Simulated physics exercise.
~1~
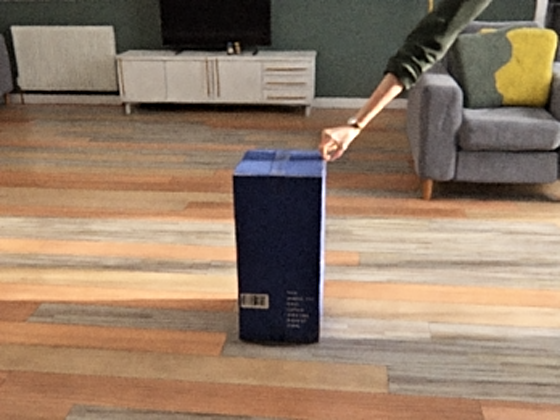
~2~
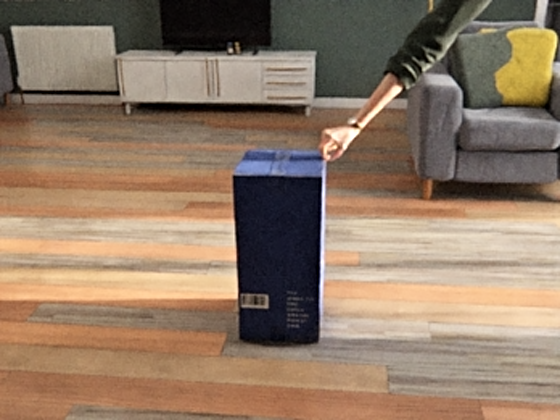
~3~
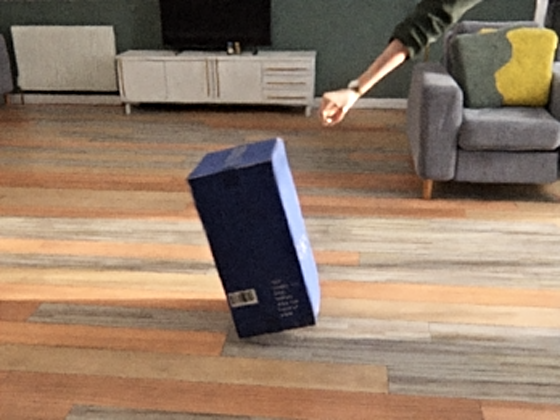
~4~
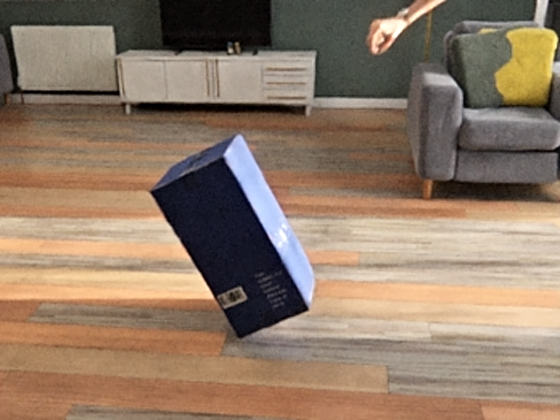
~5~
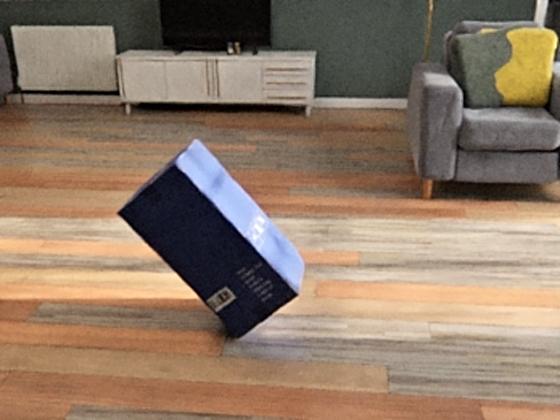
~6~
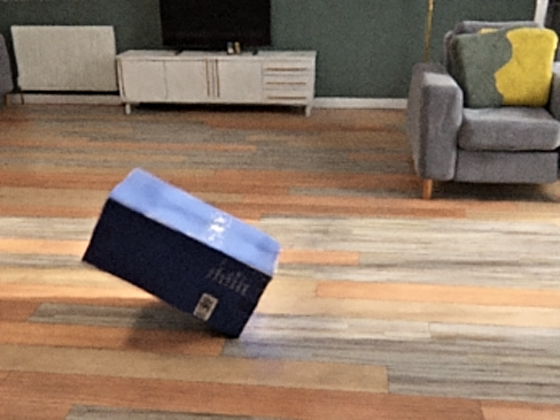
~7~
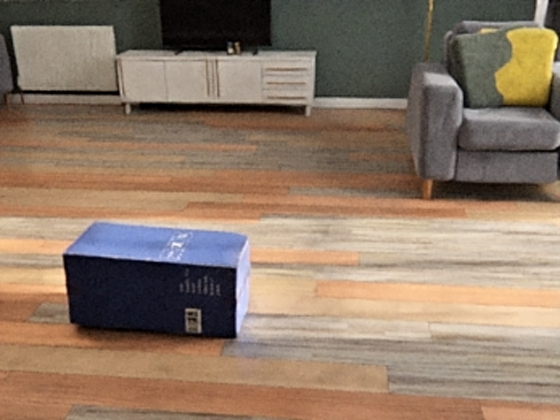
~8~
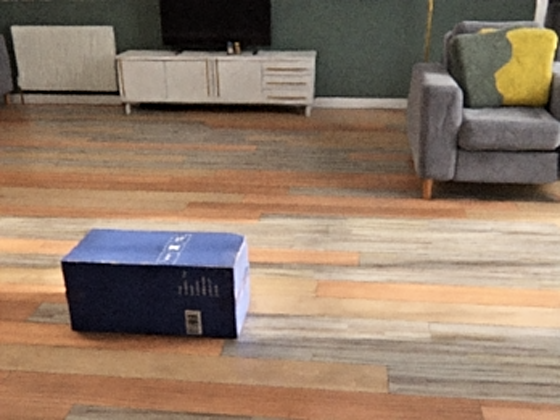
In a living room with a wooden floor, a hand reached in from the right and pushed the top of a tall blue box, then drew back as the box tipped over to the left and ended up lying on its side.
